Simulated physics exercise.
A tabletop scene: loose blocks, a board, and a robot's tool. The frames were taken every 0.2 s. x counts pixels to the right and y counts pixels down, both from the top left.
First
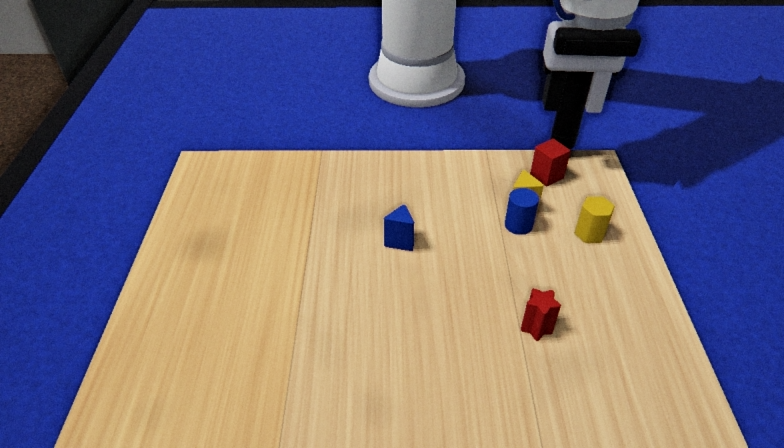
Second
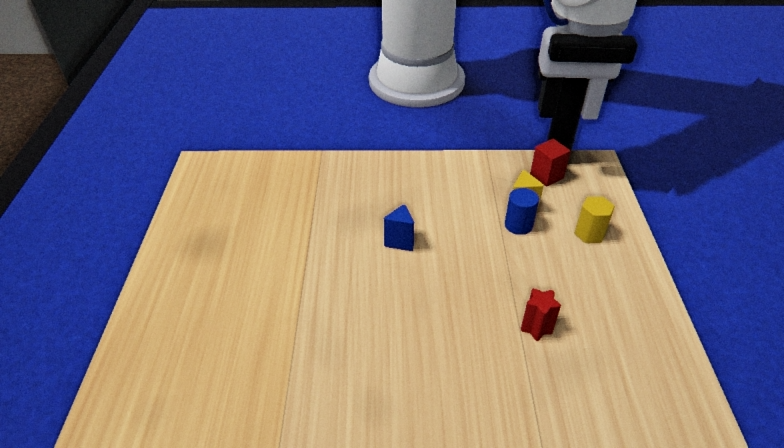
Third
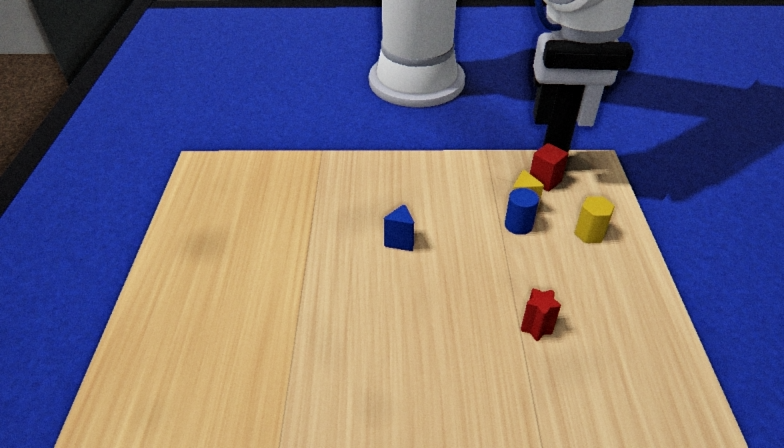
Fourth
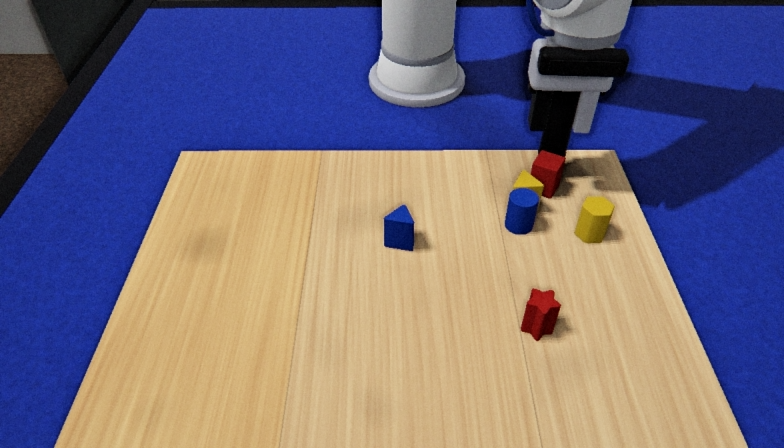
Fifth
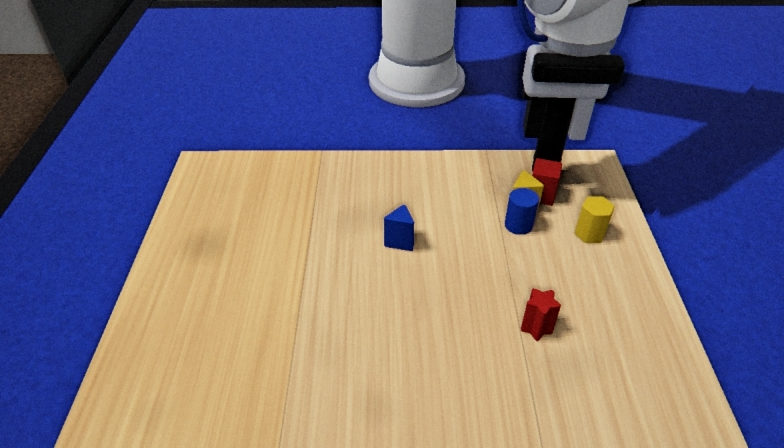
On a wooden tabletop, a robot's tool nudges a red block slightly toward the viewer.
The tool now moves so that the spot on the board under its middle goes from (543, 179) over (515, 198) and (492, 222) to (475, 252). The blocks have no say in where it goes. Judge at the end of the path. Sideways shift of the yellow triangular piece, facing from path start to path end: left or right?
It slides leftward.
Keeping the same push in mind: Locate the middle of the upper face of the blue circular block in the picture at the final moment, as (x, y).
That would be at about pixel (538, 226).
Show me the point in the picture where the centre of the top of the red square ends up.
My best guess is (547, 181).
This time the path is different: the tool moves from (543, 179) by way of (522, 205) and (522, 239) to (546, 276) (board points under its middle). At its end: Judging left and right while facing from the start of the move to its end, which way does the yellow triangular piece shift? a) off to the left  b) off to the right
My pick is b.
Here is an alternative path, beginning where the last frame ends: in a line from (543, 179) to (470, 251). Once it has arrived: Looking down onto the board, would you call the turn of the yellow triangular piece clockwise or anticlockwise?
Watching from overhead, you'd notice the yellow triangular piece rotating counter-clockwise.
What follows on the original path. One third of the way, tool at (515, 190); blue circular block at (523, 206); yellow triangular piece at (520, 190); red square at (547, 181), turned 50° anticlockwise.
Two thirds of the way, tool at (492, 215); blue circular block at (535, 224); yellow triangular piece at (510, 210), turned 70° anticlockwise; red square at (547, 181), turned 50° anticlockwise.
At the end, tool at (476, 244); blue triangular piece unmoved; blue circular block at (538, 226); yellow triangular piece at (507, 226), turned 120° anticlockwise; red square at (547, 181), turned 50° anticlockwise.
